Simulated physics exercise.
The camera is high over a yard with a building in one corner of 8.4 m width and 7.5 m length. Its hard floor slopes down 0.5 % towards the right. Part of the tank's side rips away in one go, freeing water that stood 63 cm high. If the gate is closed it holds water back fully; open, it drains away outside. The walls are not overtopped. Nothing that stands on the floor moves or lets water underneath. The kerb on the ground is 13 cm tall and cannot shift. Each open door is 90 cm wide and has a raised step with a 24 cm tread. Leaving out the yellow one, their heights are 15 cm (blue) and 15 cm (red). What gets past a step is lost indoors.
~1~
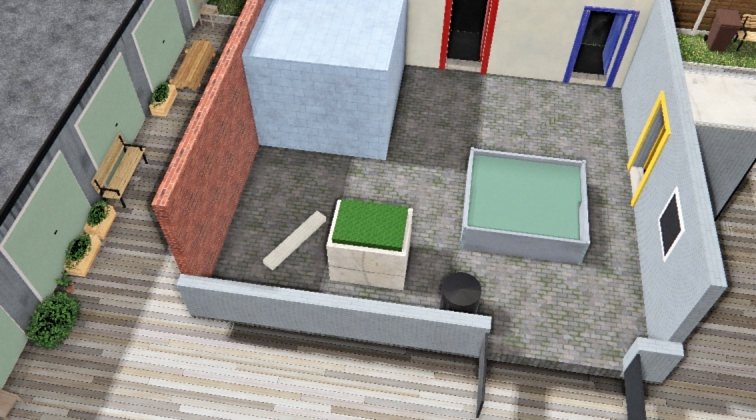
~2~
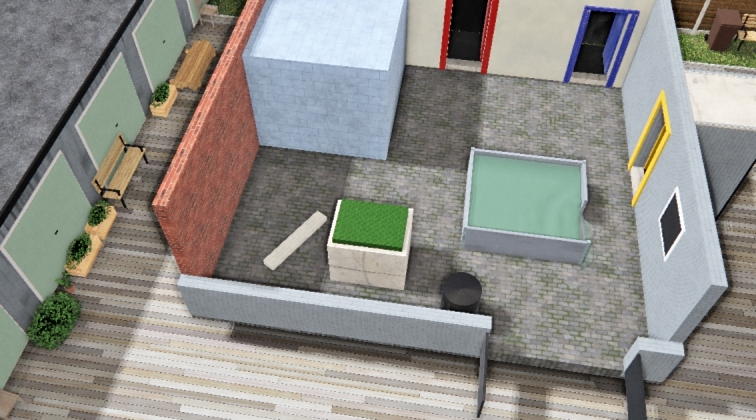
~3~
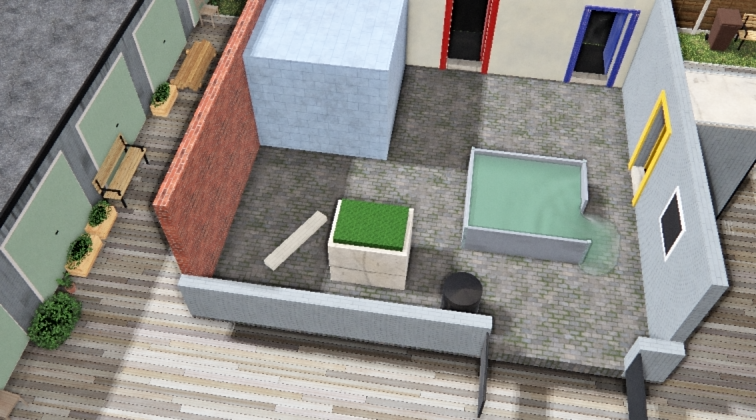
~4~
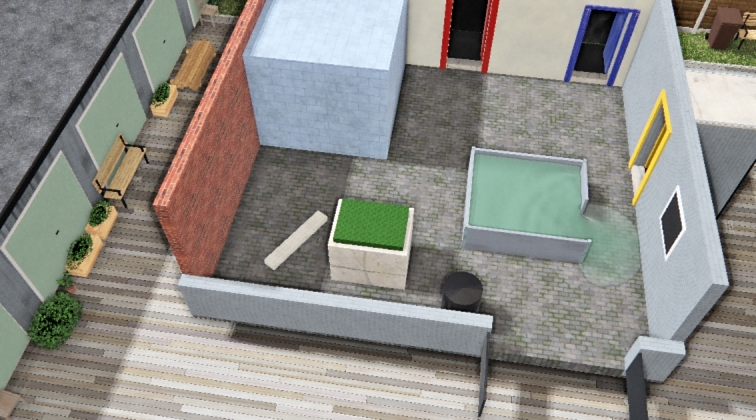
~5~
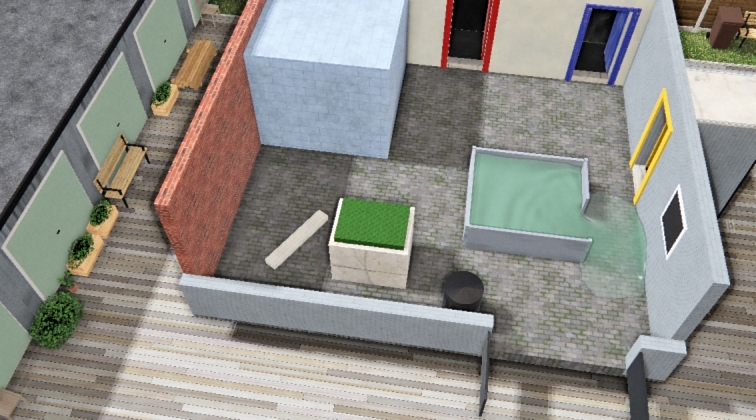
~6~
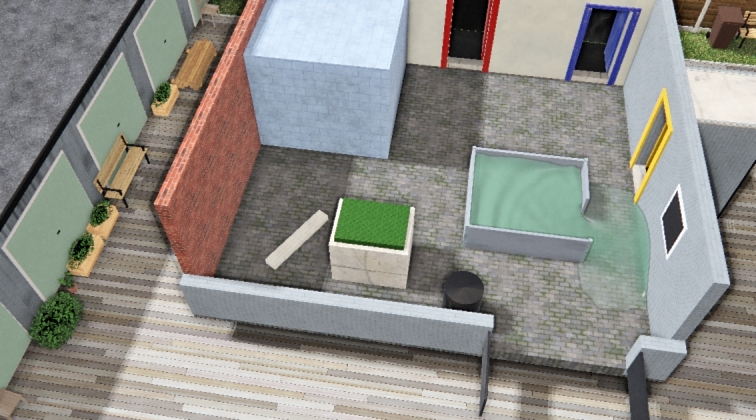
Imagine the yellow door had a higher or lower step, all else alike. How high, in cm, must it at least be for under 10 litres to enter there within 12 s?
Close to 6.5 cm is just enough.
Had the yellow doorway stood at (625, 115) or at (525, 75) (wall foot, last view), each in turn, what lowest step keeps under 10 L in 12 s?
Roughly 7.5 and 8.5 cm.
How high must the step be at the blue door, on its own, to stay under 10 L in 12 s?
Roughly 14.0 cm at blue.
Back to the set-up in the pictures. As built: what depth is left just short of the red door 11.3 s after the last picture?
Roughly 6.0 cm deep.
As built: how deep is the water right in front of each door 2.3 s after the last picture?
In cm: Yellow 9, blue 18, red 0.
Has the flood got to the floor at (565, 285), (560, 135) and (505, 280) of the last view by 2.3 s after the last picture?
In that order: Still dry, wet, still dry.
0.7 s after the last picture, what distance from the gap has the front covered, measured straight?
About 3.0 m.
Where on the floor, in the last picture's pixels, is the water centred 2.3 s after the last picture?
Around (556, 218).
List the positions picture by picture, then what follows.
The tank at (526, 196) is whole and still, 63 cm deep; the yellow door at (646, 155) is dry, in the first frame.
The gap is at (579, 235), the front 0.2 m out at (590, 255); the back of the tank holds 63 cm, in the second frame.
The front is at (616, 243), 0.8 m from the gap at (580, 236); 0.9 m2 of floor is wet, 63 cm left at the back, in the third frame.
The front is at (639, 260), 1.2 m from the gap at (580, 235); 1.8 m2 of floor is wet, 63 cm left at the back, in the fourth frame.
Water pours out at (581, 234) and has run 1.3 m, to (643, 289); about 7 cm deep outside, 63 cm at the back, in the fifth frame.
The gap is at (581, 234), the front 1.5 m out at (645, 305); the back of the tank holds 59 cm; 0.3 m in a straight line remain to the yellow door at (649, 153), in the sixth frame.
Then, 0.7 s after the last picture water covers 10 % of the floor, deepest (49 cm) near (637, 254); 10 cm at the yellow door, 0 litres in over its 15 cm step.
Then, 2.3 s after the last picture water covers 30 % of the floor, deepest (34 cm) near (647, 351); 9 cm at the yellow door, 0 litres in over its 15 cm step.
Then, 11.3 s after the last picture water covers 80 % of the floor, deepest (10 cm) near (637, 261); 3 cm at the yellow door, 0 litres in over its 15 cm step.
At the yellow door as built, the water peaked near 11 cm, 1.5 s after the last picture.
With a step of 5.5 cm, 18 litres would have come in within the 12 s; with 7.5 cm, 7 litres. So under 10 litres takes about 6.5 cm.
